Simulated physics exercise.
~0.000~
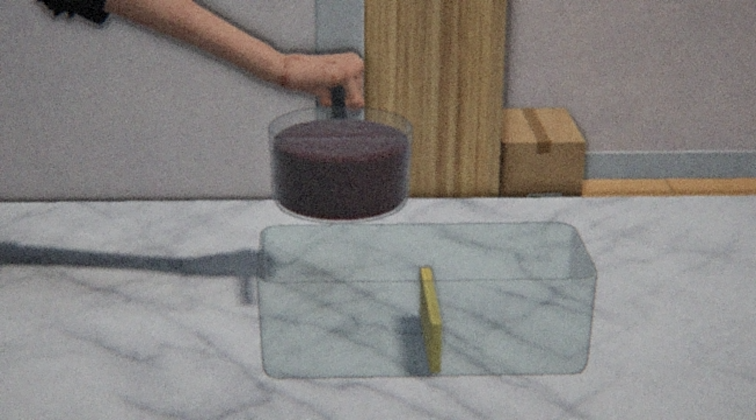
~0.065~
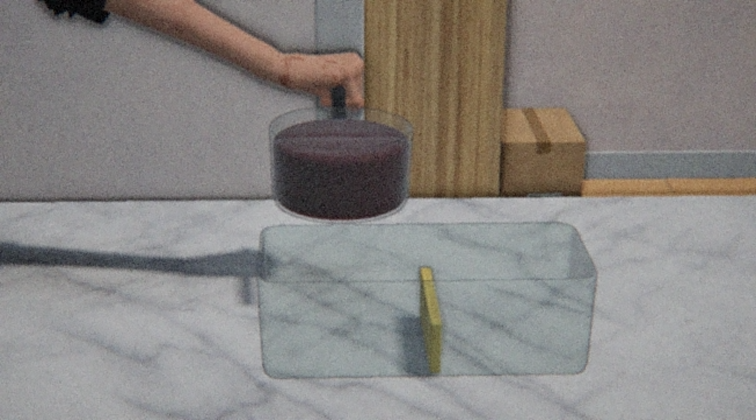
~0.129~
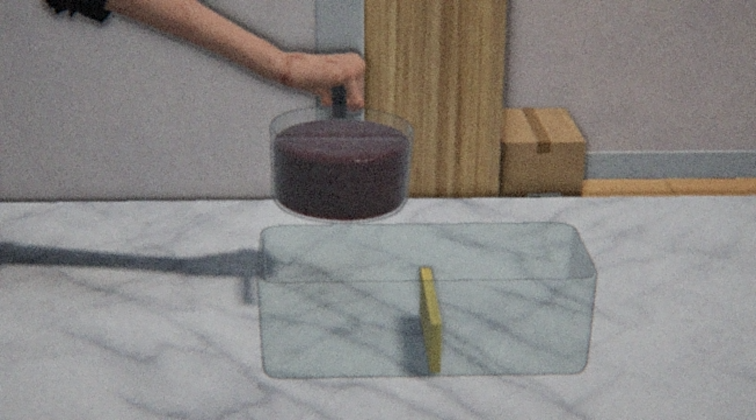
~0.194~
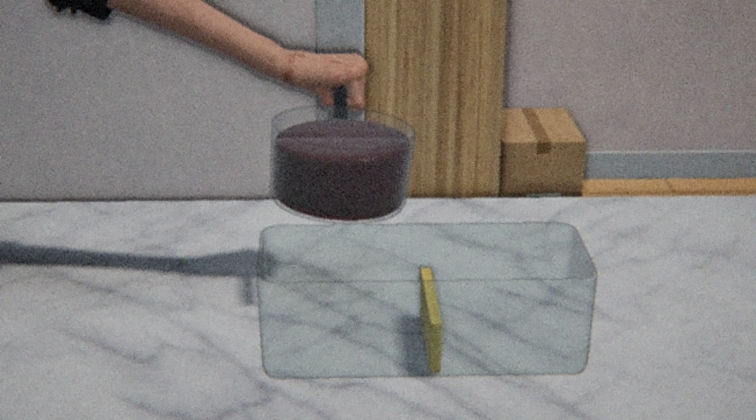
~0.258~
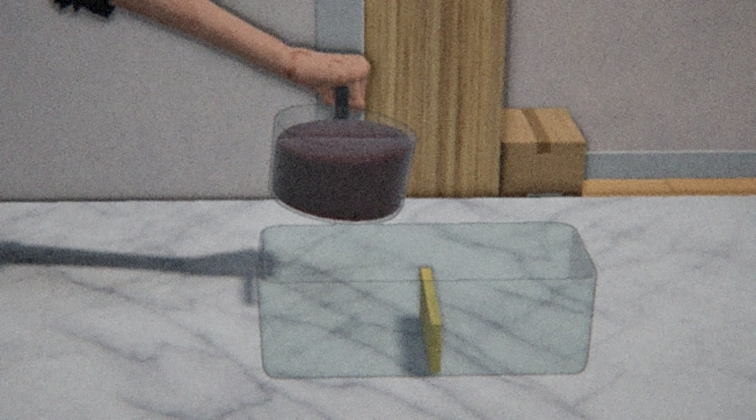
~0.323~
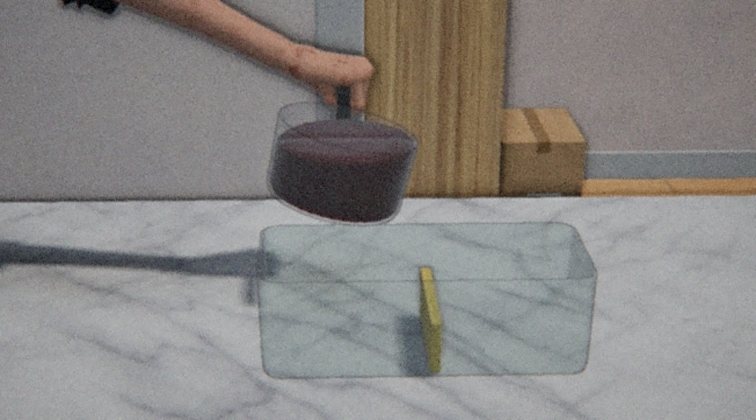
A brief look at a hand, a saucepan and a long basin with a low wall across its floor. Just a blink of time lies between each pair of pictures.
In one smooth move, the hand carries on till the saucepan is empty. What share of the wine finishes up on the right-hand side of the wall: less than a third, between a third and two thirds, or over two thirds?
Over two thirds.
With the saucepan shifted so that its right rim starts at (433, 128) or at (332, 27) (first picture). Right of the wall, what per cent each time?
Roughly 95 % the first time and roughly 35 % the second.
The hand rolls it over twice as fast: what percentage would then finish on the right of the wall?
About 70 per cent.
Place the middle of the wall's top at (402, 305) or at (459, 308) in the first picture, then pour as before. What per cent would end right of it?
Roughly 95 per cent, and 60 per cent.
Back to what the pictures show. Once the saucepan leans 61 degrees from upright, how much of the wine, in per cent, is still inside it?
60 per cent or so.
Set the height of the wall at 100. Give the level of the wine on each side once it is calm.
The left side sits at 10 per cent and the right side at 60.
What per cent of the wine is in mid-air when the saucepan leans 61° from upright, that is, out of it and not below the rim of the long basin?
I'd reckon some 20 per cent.
A moment on, the saucepan is tipped part way and 61 per cent is still to pour, 1 is left of the wall and 17 right of it.
Next, the saucepan is tipped on its side and 15 per cent is still to pour, 6 is left of the wall and 73 right of it.
Then the saucepan is tipped right over and 2 per cent is still to pour, 18 is left of the wall and 79 right of it.
Later the saucepan is tipped right over and 0 per cent is still to pour, 21 is left of the wall and 79 right of it.
At rest 20 per cent lies left of the wall, 79 right of it and 0 outside.
